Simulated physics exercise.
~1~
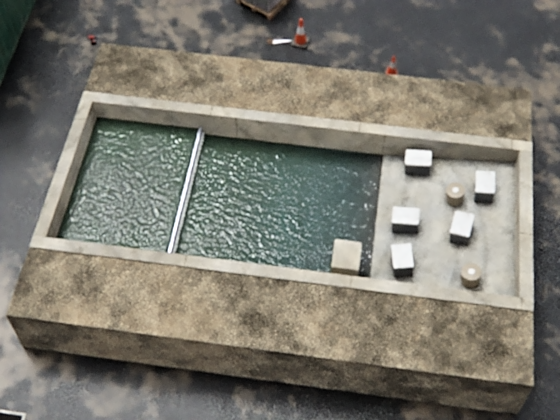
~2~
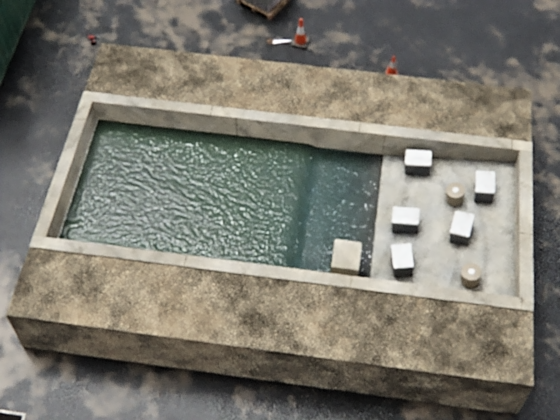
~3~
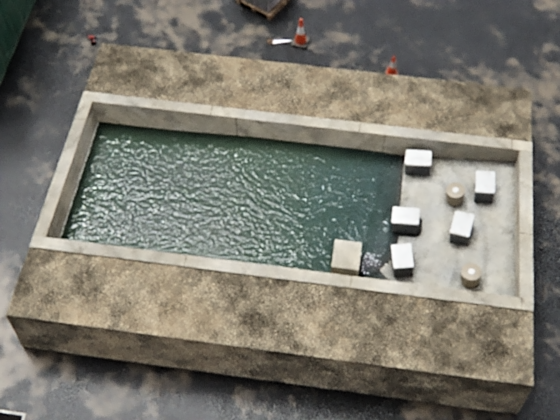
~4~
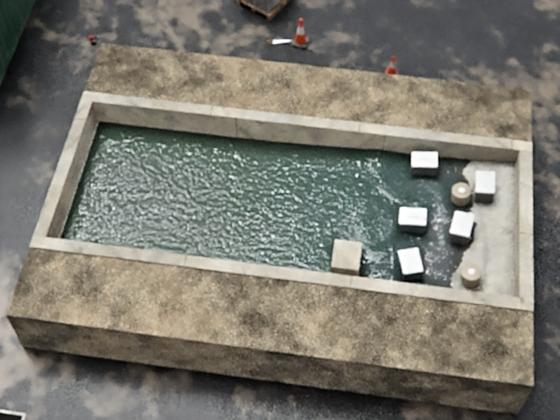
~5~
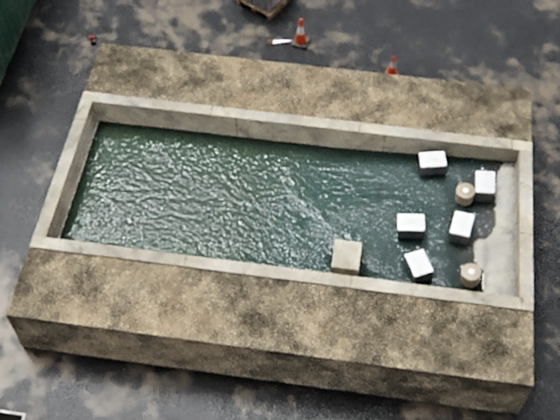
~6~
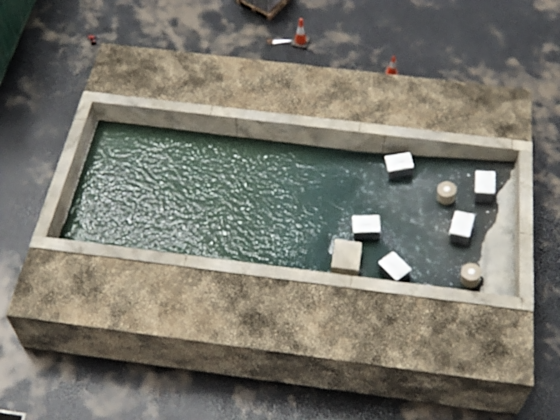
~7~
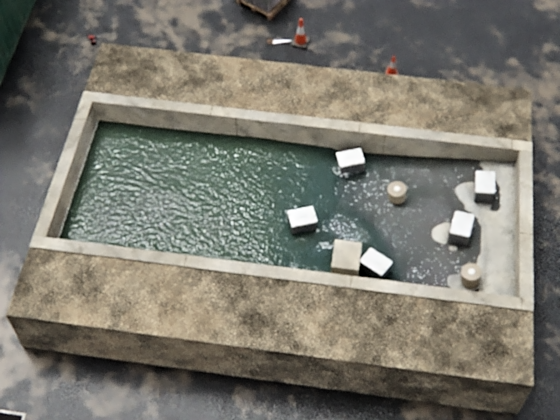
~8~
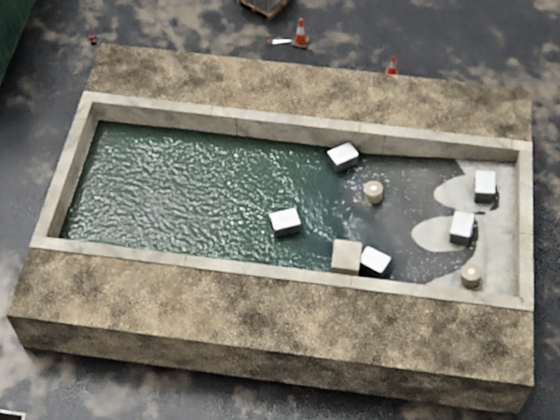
On a launching ramp seen from above, green water fills a walled basin at the left, with a narrow barrier across it and pale boxes and round tubs standing on the dry slope at the right. The barrier vanishes and the water surges rightward, reaching the nearest boxes. It climbs among them, nudging several slightly to the right. Then the flow draws back, carrying three boxes and a tub leftward. Pale patches of slope reappear as the water retreats. At the end, those four sit farther left, one box beside the fixed block, while the others remain upslope.
